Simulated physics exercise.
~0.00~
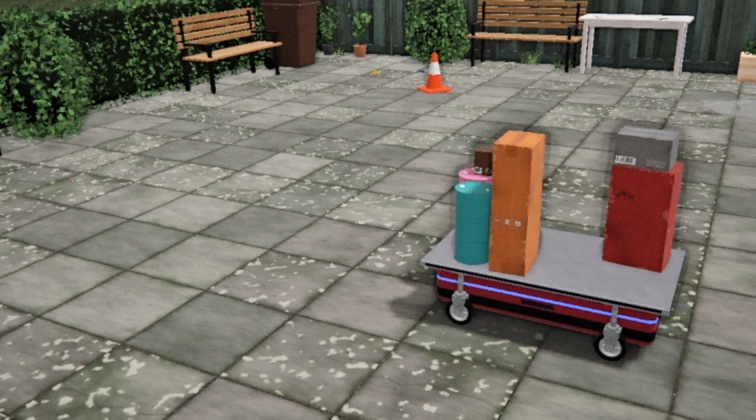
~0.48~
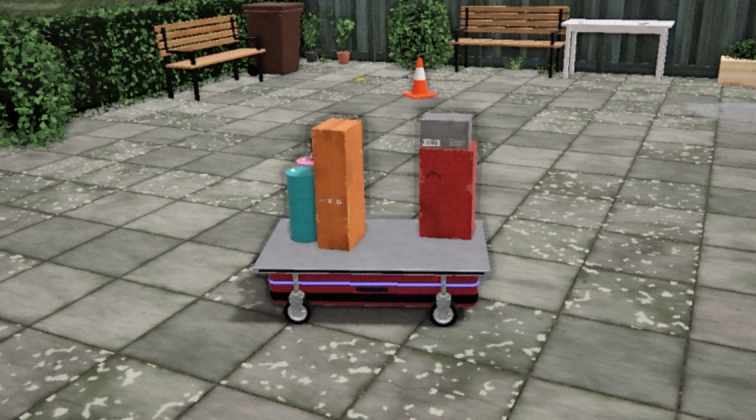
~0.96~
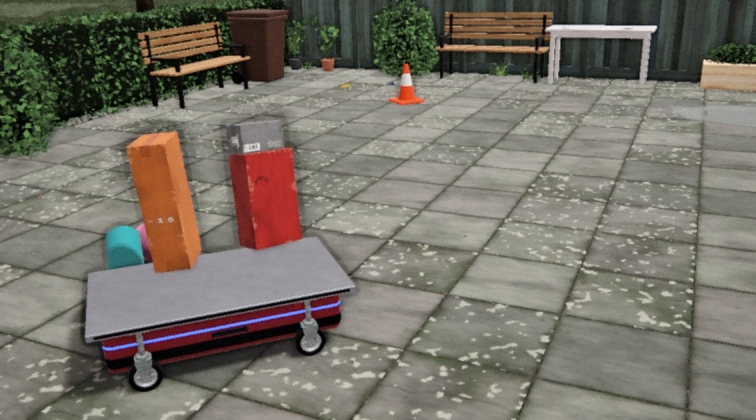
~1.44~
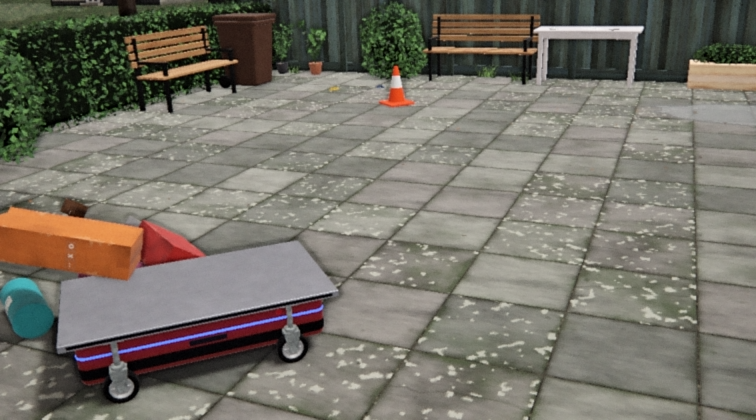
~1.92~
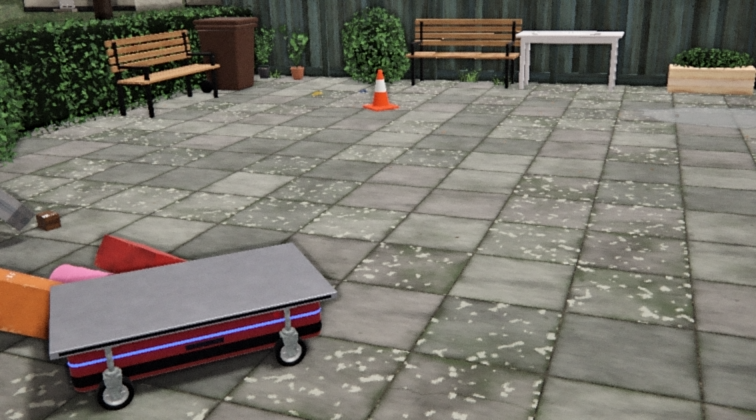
The video shows a flat cart carrying upright boxes and canisters across a paved patio, moving left and turning as its load tips and slides off the far side, until the cart stands empty with the items lying on the paving behind it.
